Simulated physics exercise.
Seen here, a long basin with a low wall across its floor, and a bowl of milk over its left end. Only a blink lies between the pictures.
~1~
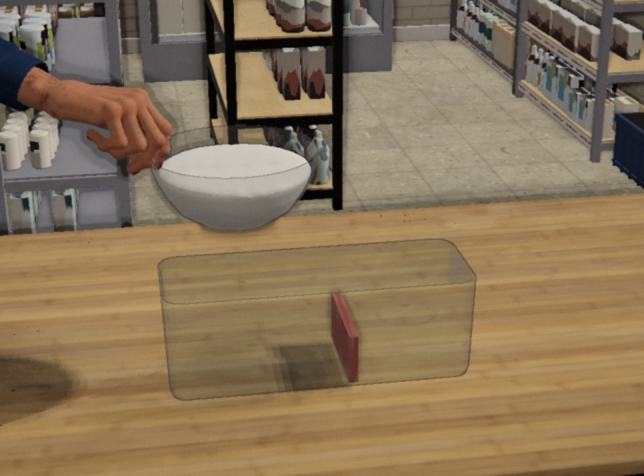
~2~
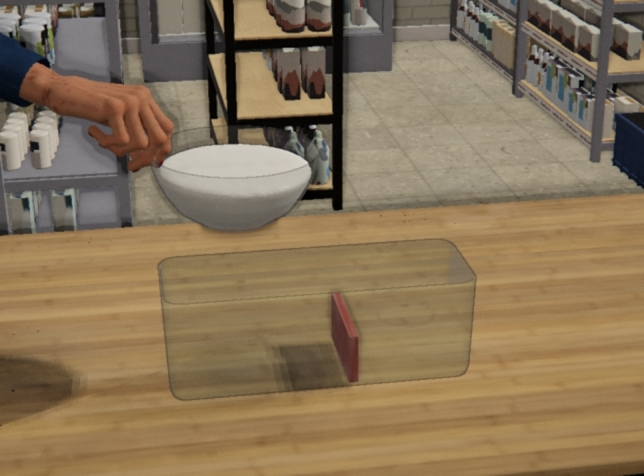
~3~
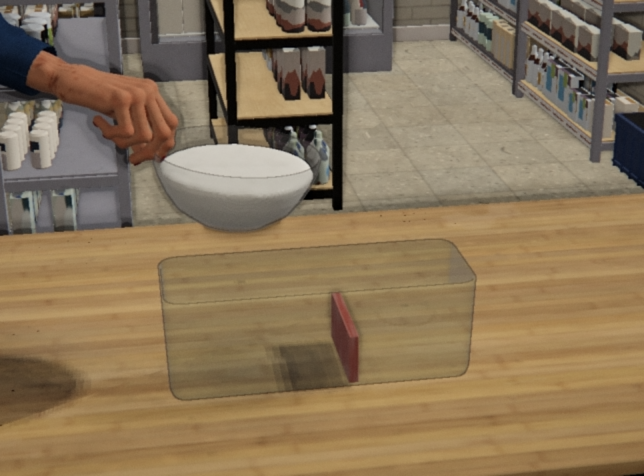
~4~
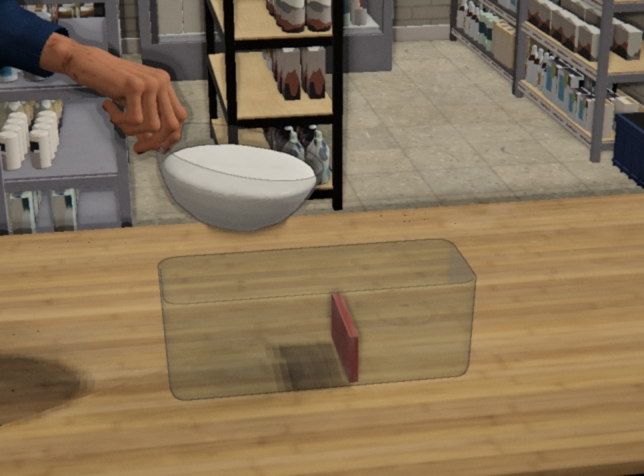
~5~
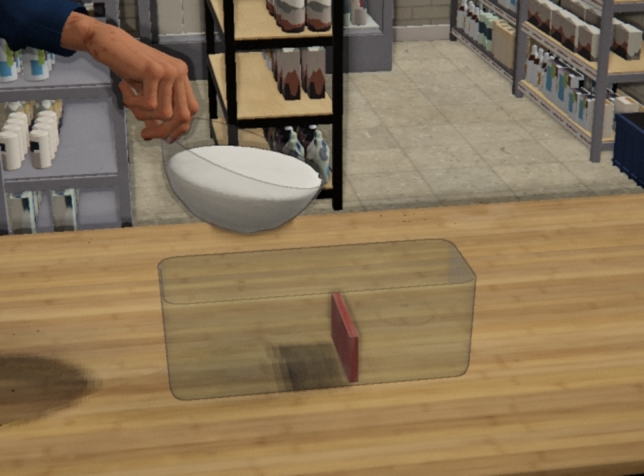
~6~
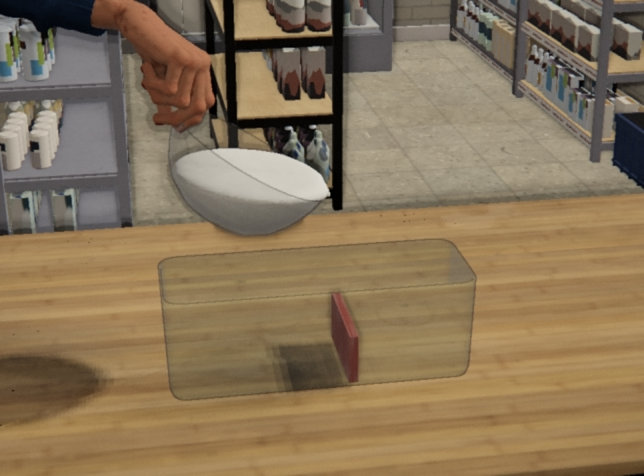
The video shows a hand at the upper left tilting a white bowl of milk gradually to the right above a clear, long basin with a low red wall inside, its right rim dipping as the hand rises slightly.
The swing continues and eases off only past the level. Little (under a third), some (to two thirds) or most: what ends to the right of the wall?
In the end between a third and two thirds is right of the wall.
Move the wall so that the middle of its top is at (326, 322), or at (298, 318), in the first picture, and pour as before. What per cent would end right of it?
The first gives 55 %, the second 75 %.
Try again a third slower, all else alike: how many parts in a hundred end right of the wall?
Close to 60 per cent.
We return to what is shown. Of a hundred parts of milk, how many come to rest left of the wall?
Near 40 %.
A moment on, the bowl is tipped on its side and 11 per cent is still to pour, 17 is left of the wall and 43 right of it.
Next, the bowl is tipped right over and 0 per cent is still to pour, 40 is left of the wall and 37 right of it.
Then the bowl is tipped right over and 0 per cent is still to pour, 40 is left of the wall and 48 right of it.
Later the bowl is tipped right over and 0 per cent is still to pour, 42 is left of the wall and 46 right of it.
Finally, 42 per cent lies left of the wall, 46 right of it and 11 outside.
